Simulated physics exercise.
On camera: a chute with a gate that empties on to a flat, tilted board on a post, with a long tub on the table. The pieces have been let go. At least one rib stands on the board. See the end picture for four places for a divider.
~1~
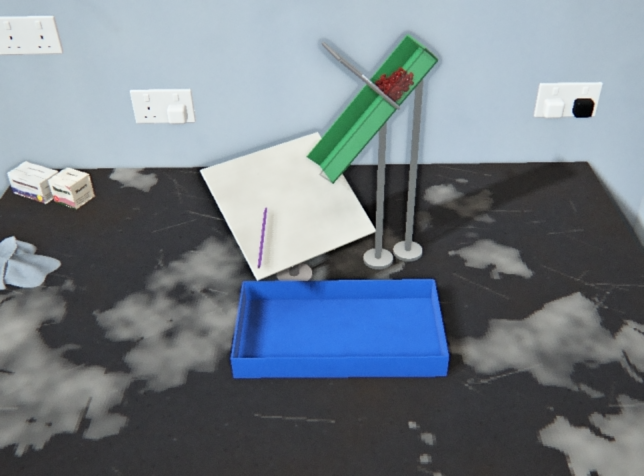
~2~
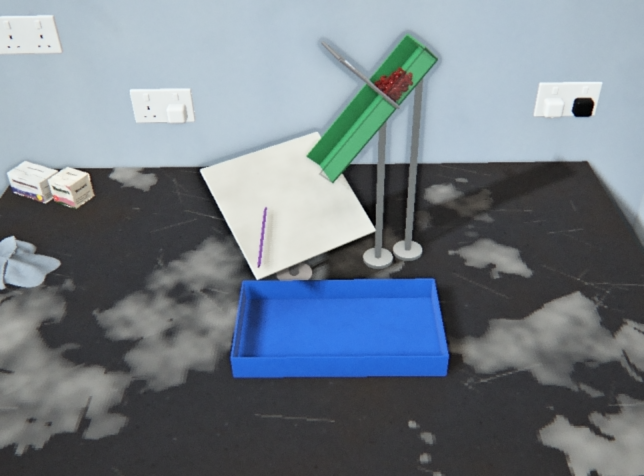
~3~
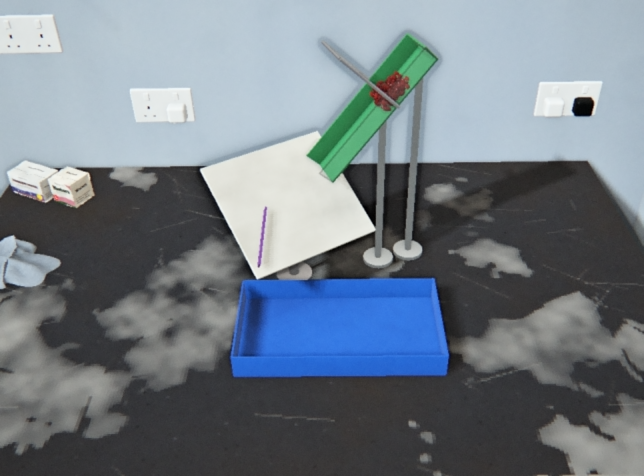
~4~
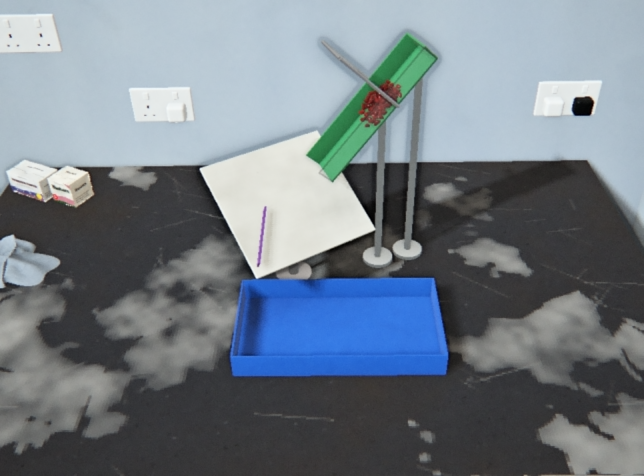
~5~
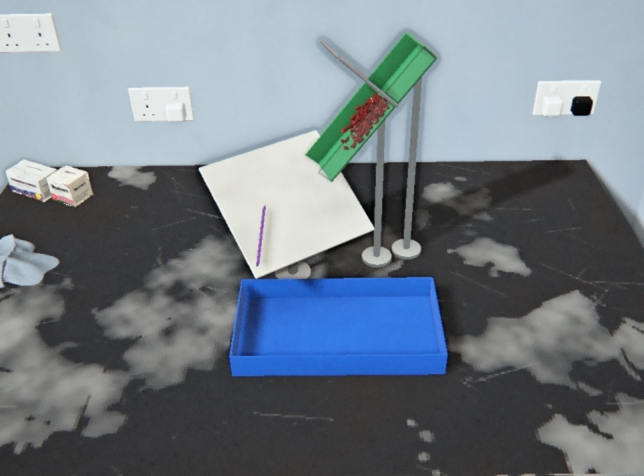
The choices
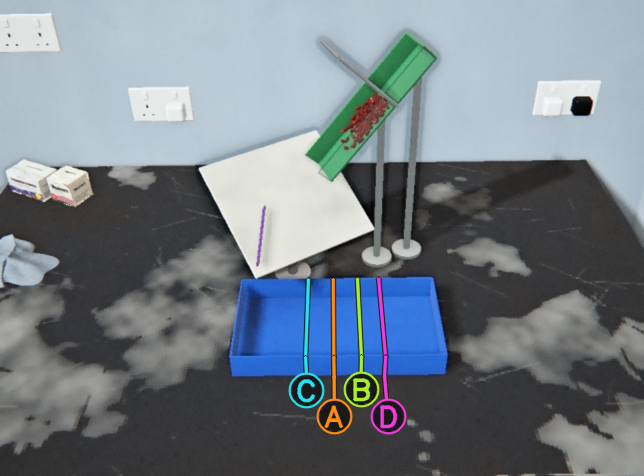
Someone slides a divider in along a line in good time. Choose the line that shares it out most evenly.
Choose C.
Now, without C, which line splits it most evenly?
Line A.
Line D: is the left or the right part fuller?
More lands on the left.
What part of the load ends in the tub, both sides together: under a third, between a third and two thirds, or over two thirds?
Over two thirds.
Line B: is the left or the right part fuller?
Left.
On the marked copy, line A crosses the front rim at (333, 356); line B crosses the front rim at (361, 356); line C crosses the front rim at (305, 356); line D crosses the front rim at (385, 355).
With A, of what is caught, most on the left of the divider, about a quarter on the right.
With B, of what is caught, nearly all on the left of the divider, a small part on the right.
With C, of what is caught, about two thirds on the left of the divider, about a third on the right.
With D, of what is caught, all on the left of the divider, none on the right.
